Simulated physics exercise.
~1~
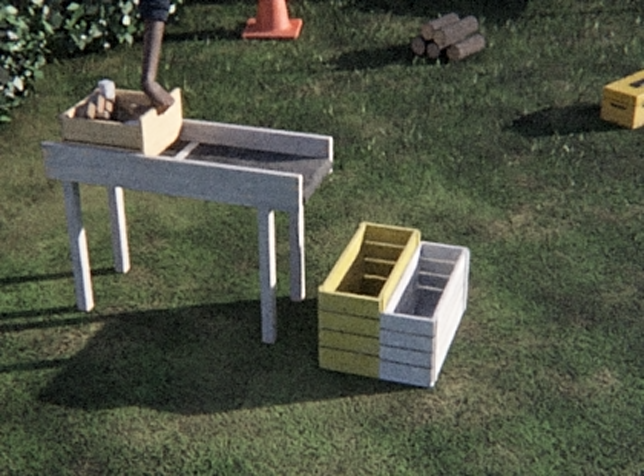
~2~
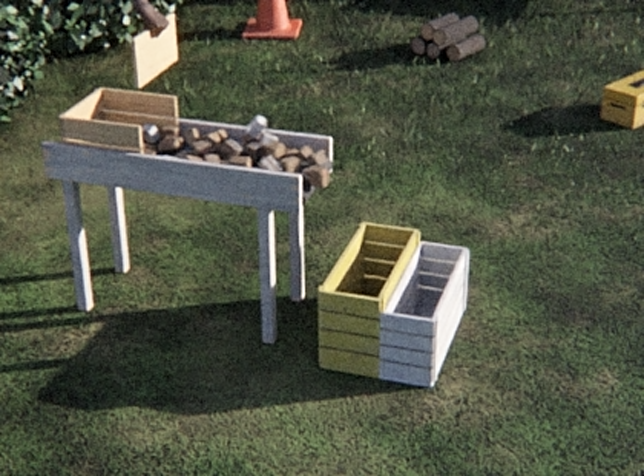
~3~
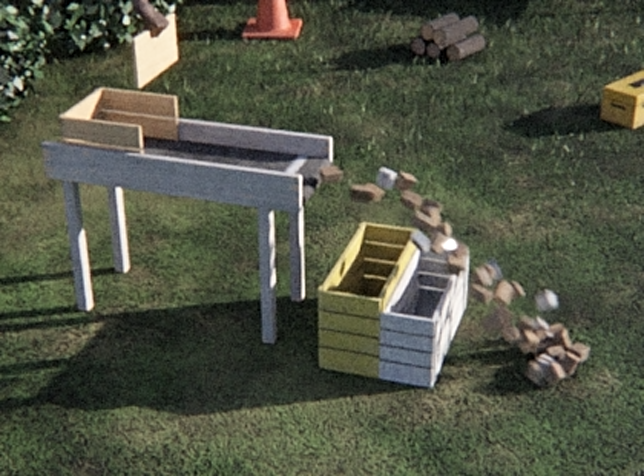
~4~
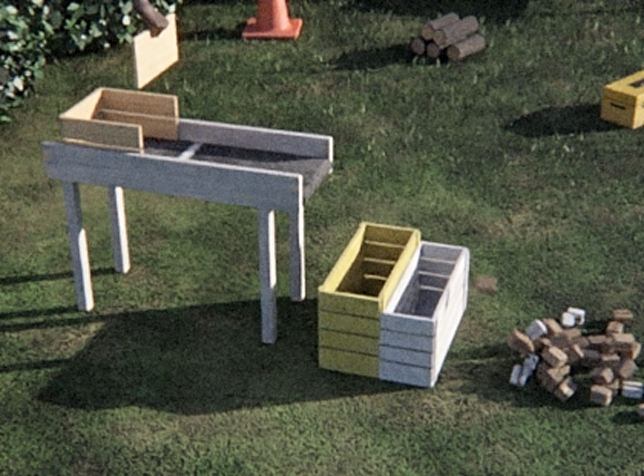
A hand lifted the gate of a wooden pen, and a pile of small brown and pale pieces rode the belt to the right, flew off its end over the yellow tub and white bin, and landed scattered on the grass beyond them.
